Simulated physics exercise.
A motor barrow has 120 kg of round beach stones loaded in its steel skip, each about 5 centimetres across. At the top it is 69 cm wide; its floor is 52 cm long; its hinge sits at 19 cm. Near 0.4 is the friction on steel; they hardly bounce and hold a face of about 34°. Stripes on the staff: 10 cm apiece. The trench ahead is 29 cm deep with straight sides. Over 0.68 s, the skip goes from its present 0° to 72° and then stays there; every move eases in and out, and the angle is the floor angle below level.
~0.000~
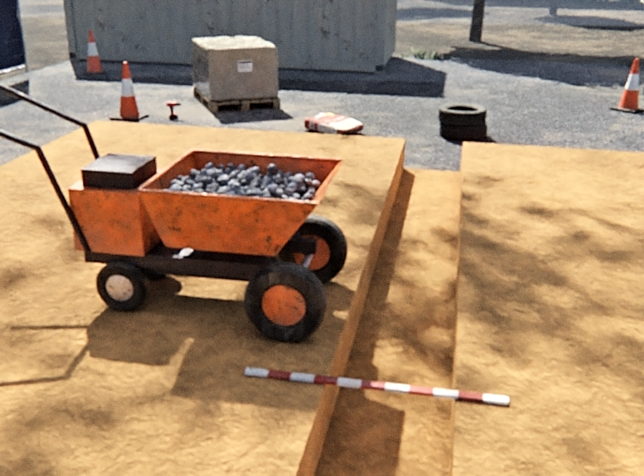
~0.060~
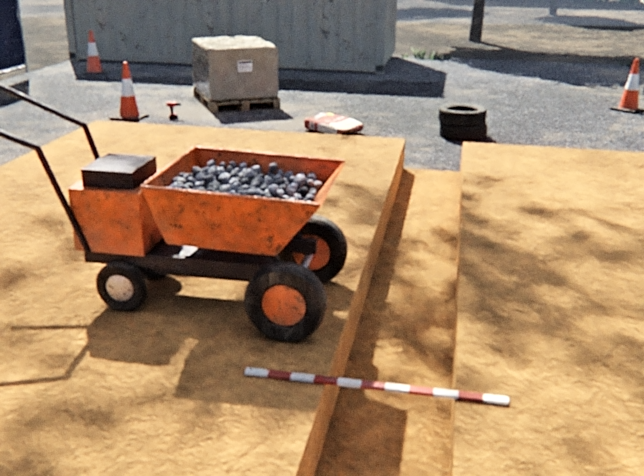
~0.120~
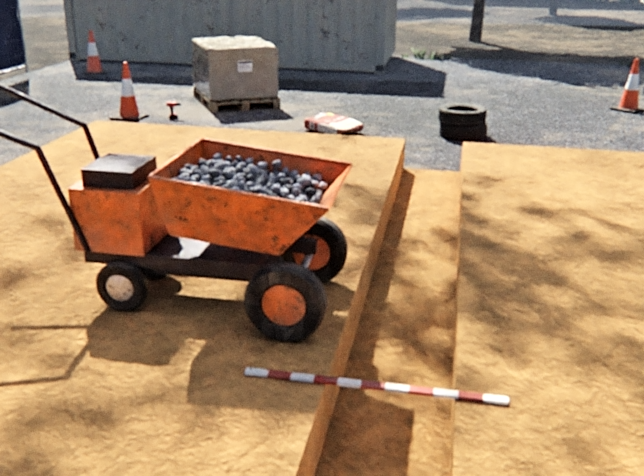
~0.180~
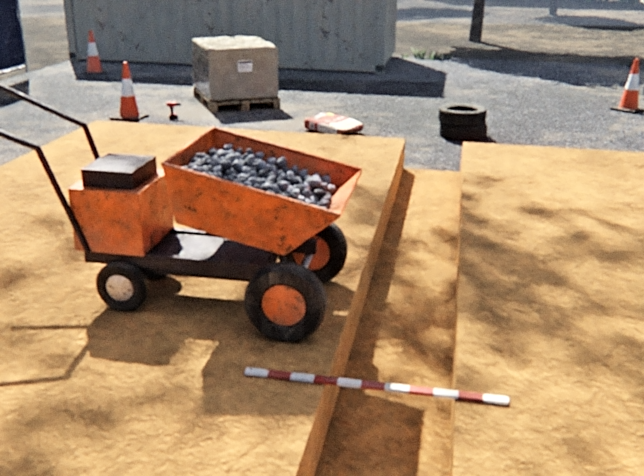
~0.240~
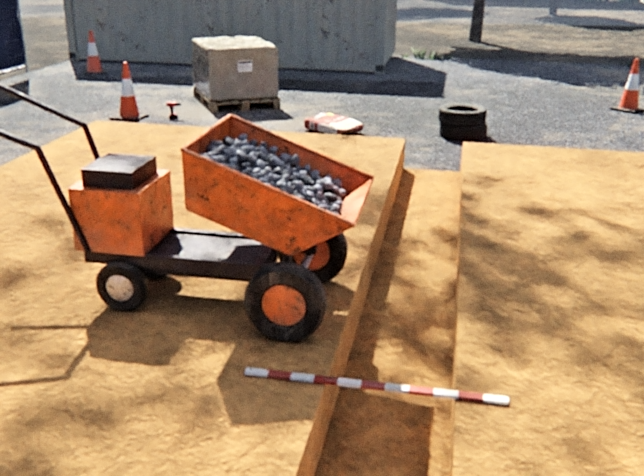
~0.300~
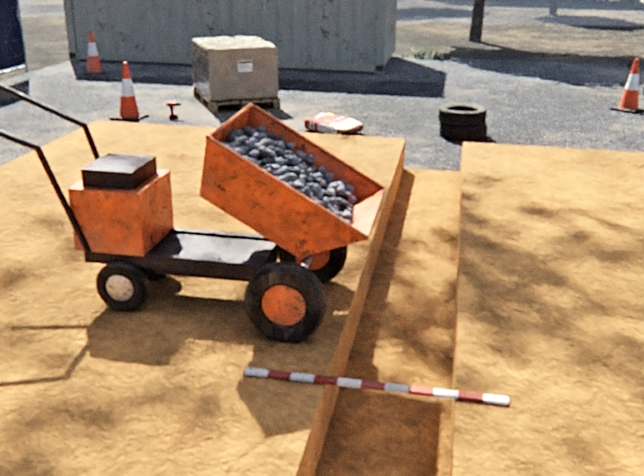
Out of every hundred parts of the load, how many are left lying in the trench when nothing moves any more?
Around 54 in every hundred.
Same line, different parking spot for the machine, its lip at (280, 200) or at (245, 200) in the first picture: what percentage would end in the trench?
The first start gives about 90 per cent, the second about 100.
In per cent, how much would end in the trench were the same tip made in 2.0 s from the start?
Expected share: Around 80%.
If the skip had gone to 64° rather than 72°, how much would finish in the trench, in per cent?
I'd guess some 60 in a hundred.
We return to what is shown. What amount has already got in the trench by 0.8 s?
Close to 25 per cent has got there by then.
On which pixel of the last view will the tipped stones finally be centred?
About (450, 353).
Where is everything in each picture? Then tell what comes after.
The first frame shows lip at (317, 204), floor tilted 0°, highest stones at (226, 178).
In the second frame, the skip is at 2°, its lip at (320, 205); the top of the load is at (218, 176); the stones move at 0.4 m/s on average.
The third frame shows lip at (328, 209), floor tilted 6°, highest stones at (216, 169); the stones move at 0.7 m/s on average.
In the fourth frame, the skip is at 12°, its lip at (340, 216); the top of the load is at (216, 155); the stones move at 1.0 m/s on average.
The fifth frame shows lip at (354, 225), floor tilted 21°, highest stones at (229, 145); the stones move at 1.2 m/s on average.
In the sixth frame, the skip is at 30°, its lip at (368, 238); the top of the load is at (245, 135); the stones move at 1.3 m/s on average.
After 0.5 s the floor is at 61°; 100 % in the skip; the foremost stones are at (387, 250).
After 0.8 s the floor is at 72°; 66 % in the skip, 26 % in the trench, 8 % past the trench; the foremost stones are at (483, 333).
After 1.1 s the floor is at 72°; 13 % in the skip, 41 % in the trench, 46 % past the trench; the foremost stones are past the picture's edge.
After 3.1 s the floor is at 72°; 0 % in the skip, 54 % in the trench, 46 % past the trench; the foremost stones are past the picture's edge.
